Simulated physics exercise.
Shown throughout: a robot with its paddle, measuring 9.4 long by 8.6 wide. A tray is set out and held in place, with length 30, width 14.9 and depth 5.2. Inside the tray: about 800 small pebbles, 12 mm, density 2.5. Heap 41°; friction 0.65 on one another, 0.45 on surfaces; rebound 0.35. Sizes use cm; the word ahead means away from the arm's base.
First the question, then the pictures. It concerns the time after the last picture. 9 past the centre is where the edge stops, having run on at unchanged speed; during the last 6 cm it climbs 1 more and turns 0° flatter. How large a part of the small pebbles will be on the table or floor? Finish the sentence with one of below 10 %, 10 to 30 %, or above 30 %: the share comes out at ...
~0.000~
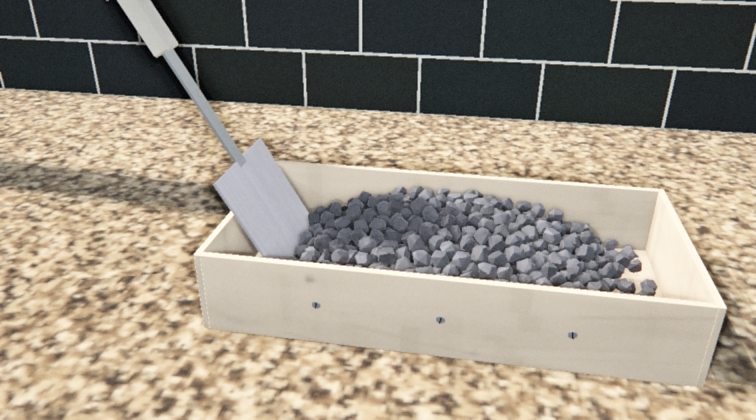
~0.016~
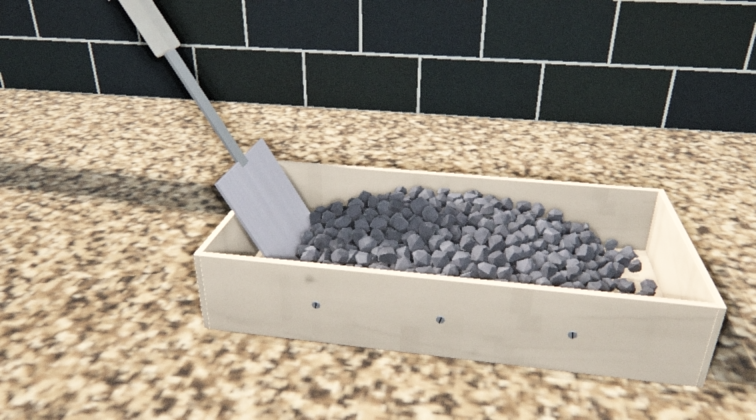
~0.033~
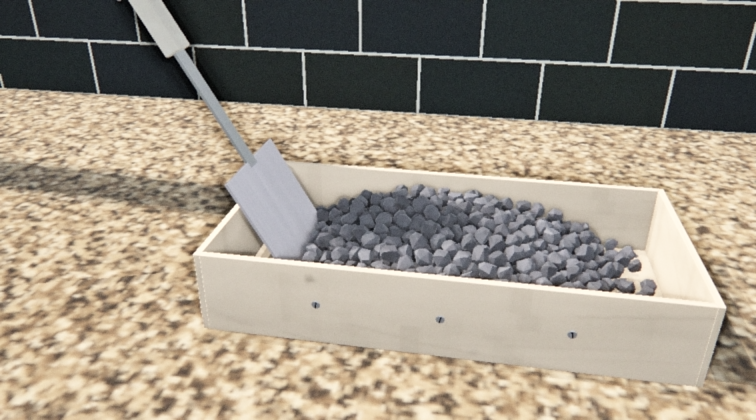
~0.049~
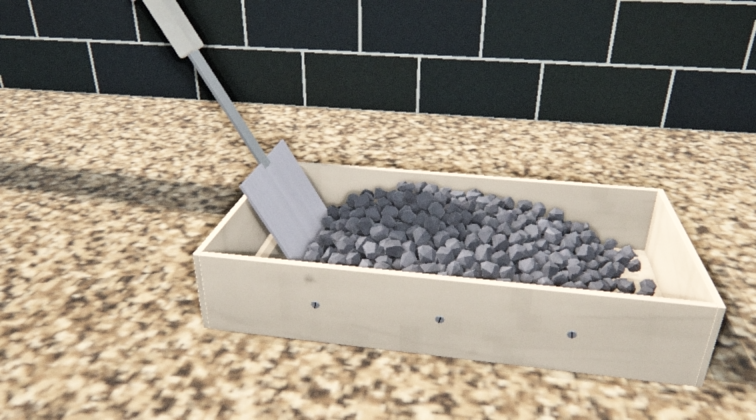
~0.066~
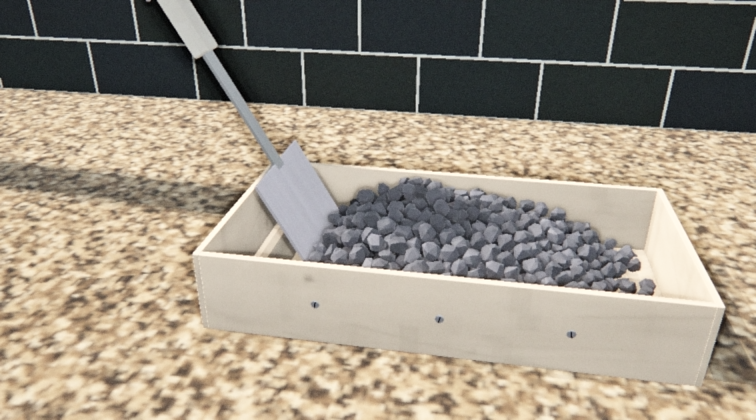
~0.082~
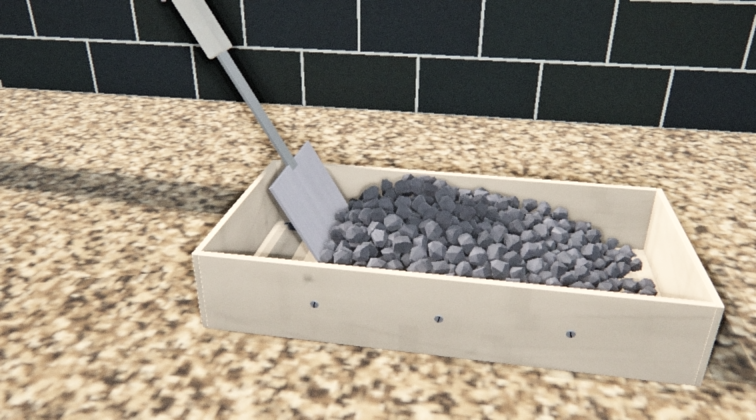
The share comes out at 10 to 30 %.
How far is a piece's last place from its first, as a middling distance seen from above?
The figure is about 7 cm.
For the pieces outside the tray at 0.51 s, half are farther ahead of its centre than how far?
18 cm.
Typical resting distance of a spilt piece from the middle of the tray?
About 20 cm out from the centre.
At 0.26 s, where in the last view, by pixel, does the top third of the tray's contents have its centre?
About pixel (533, 206).
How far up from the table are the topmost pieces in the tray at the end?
It reaches roughly 9.0 cm.
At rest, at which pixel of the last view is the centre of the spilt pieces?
In the last view, it's around (733, 312).
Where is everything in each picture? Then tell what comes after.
The first frame shows paddle top edge at (239, 159), sloping 60°; upper third of the load around (443, 238), from x 260 to 660, top at y 190; 799 in the tray.
The second frame shows paddle top edge at (240, 159), sloping 60°; upper third of the load around (443, 239), from x 260 to 660, top at y 190.
The third frame shows paddle top edge at (249, 160), sloping 60°; upper third of the load around (441, 238), from x 260 to 660, top at y 190.
The fourth frame shows paddle top edge at (263, 161), sloping 60°; upper third of the load around (436, 233), from x 260 to 660, top at y 185.
The fifth frame shows paddle top edge at (277, 162), sloping 60°; upper third of the load around (435, 230), from x 255 to 660, top at y 180.
The sixth frame shows paddle top edge at (290, 162), sloping 60°; upper third of the load around (438, 229), from x 255 to 660, top at y 180; 799 in the tray.
After 0.17 s, sloping 60°, highest piece 8 above the table; 799 in the tray.
After 0.26 s, sloping 60°, highest piece 10 above the table; 796 in the tray, 3 on the blade or in flight.
After 0.51 s, sloping 60°, highest piece 9 above the table; 665 in the tray, 101 on the table or floor, 33 on the blade or in flight.
After 1.56 s, sloping 60°, highest piece 9 above the table; 657 in the tray, 141 on the table or floor, 1 on the blade or in flight.
At rest, 657 in the tray, 141 on the table or floor, 1 on the blade or in flight. That is 18 % on the table or floor.
